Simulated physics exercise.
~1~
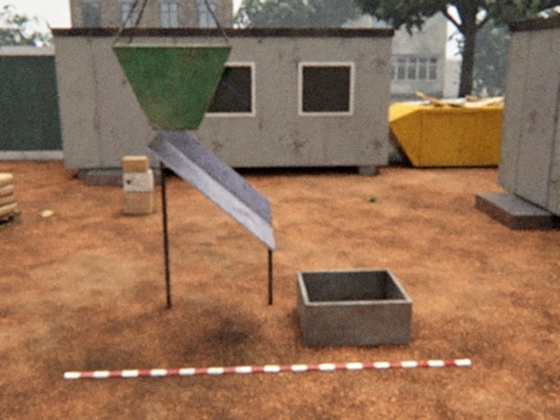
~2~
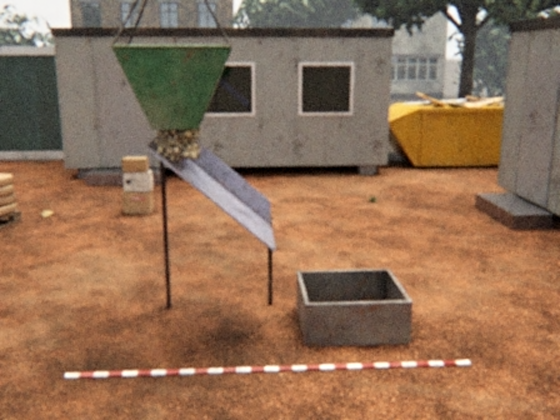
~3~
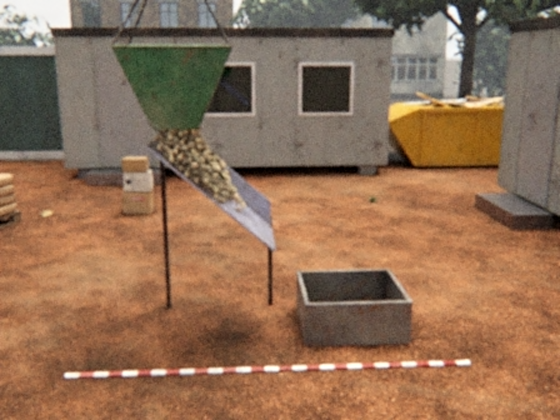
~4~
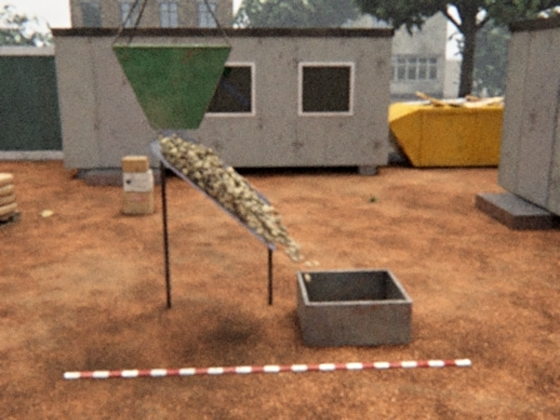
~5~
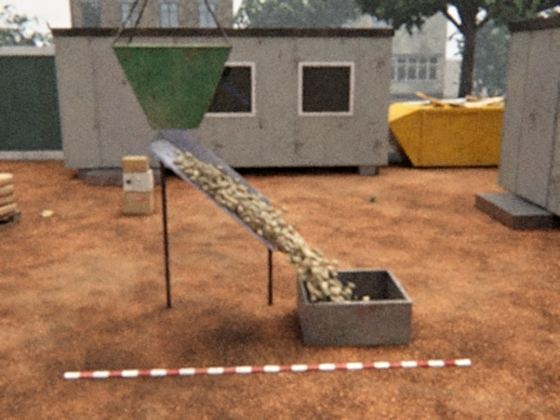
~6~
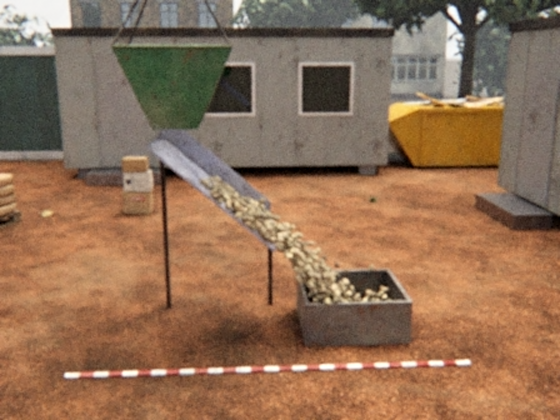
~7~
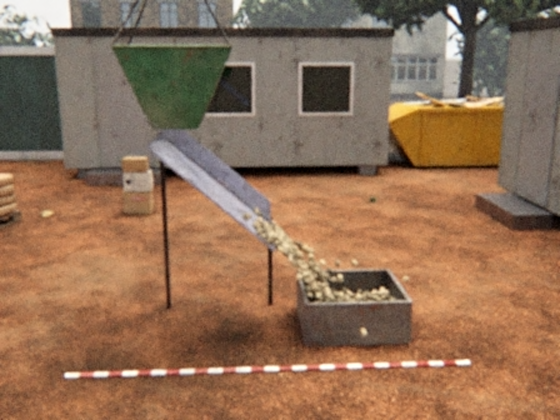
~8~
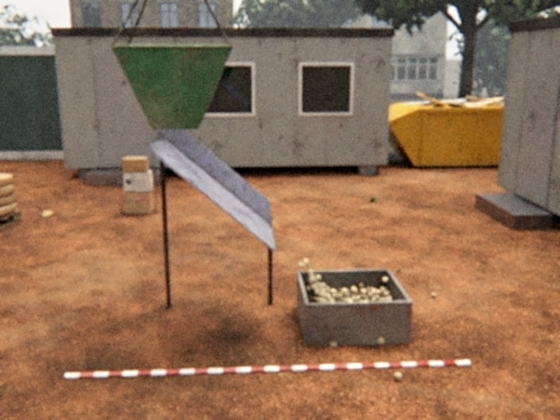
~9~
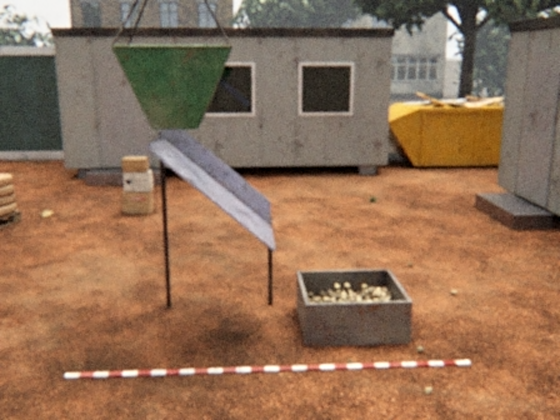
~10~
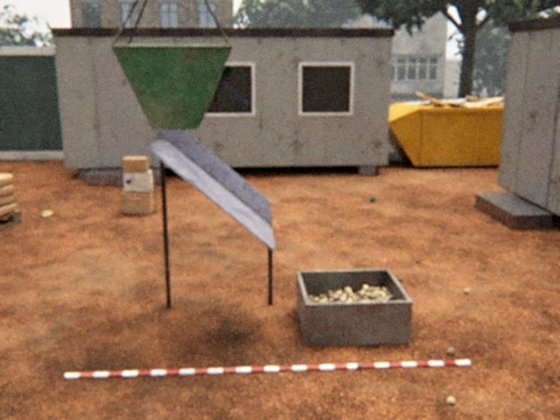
At the start, a green skip hangs over a sloping steel slide on an orange dirt yard, with an empty grey bin to the lower right and a red and white striped pole lying in front. Pale, smooth stones drop from the bottom of the skip onto the top of the slide. They spread down the steel in a thick stream, then pour off its lower edge into the bin. The slide clears from the top down as the last stones tumble in, and a few strays bounce out. Finally, nearly all the stones rest in the bin, with a few on the ground to its right.
